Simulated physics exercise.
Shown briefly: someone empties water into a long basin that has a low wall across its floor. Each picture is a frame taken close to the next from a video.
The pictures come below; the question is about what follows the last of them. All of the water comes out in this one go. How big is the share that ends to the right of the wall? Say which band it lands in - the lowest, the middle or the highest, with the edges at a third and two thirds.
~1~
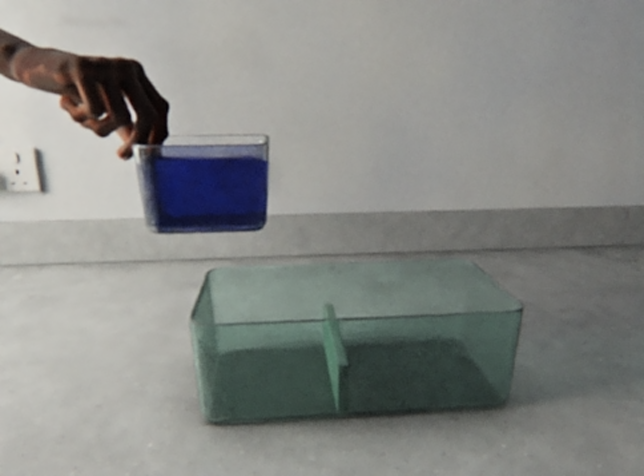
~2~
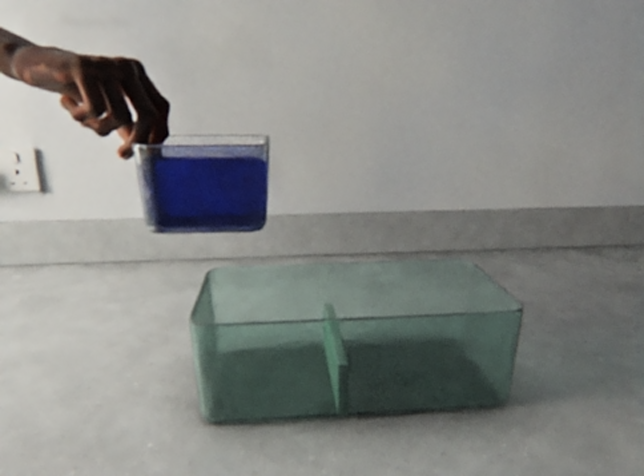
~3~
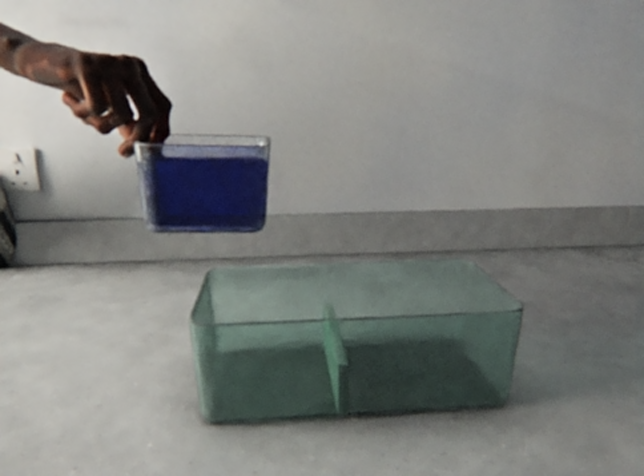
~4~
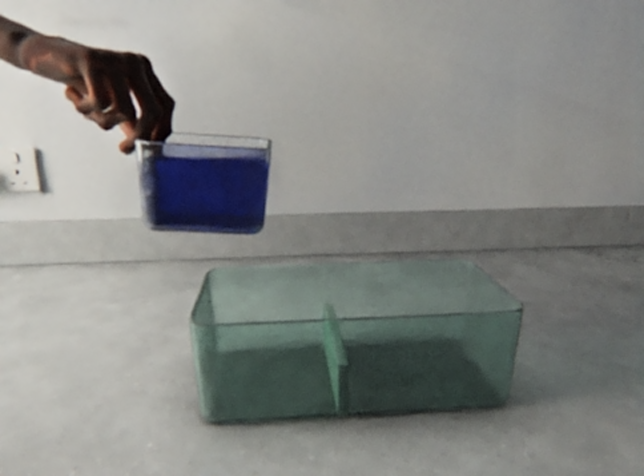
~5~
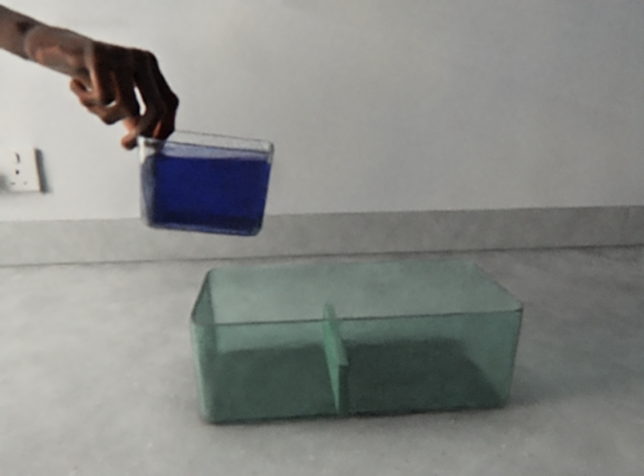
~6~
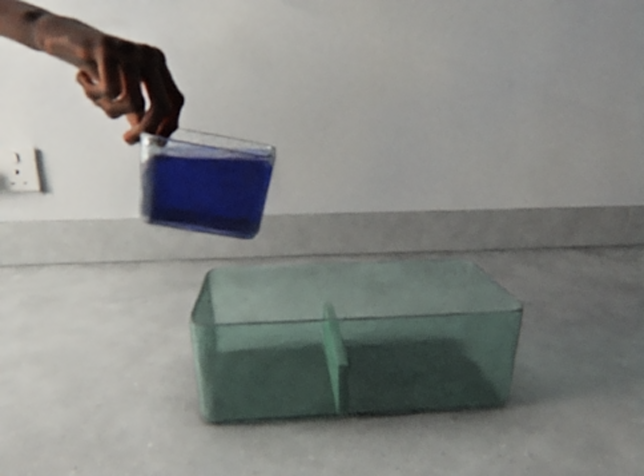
The middle band, a third to two thirds.
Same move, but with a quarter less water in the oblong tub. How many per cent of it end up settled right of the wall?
My estimate is about 30 percent.
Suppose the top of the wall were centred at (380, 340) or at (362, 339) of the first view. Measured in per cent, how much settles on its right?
5 per cent first, then 10 per cent.
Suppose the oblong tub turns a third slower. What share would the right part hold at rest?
Roughly 60 percent.
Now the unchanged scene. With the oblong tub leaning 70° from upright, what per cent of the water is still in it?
Around 60 in a hundred has not poured out yet.
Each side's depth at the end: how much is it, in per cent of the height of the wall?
I'd put the left at about 30 and the right at about 30.
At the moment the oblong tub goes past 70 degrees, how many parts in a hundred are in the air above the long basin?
I'd reckon some 30 per cent.
A moment on, the oblong tub is tipped part way and 59 per cent is still to pour, 3 is left of the wall and 8 right of it.
Next, the oblong tub is tipped right over and 11 per cent is still to pour, 27 is left of the wall and 54 right of it.
Then the oblong tub is tipped right over and 0 per cent is still to pour, 43 is left of the wall and 55 right of it.
Later the oblong tub is tipped right over and 0 per cent is still to pour, 45 is left of the wall and 55 right of it.
In the end 45 per cent lies left of the wall, 55 right of it and 1 outside.
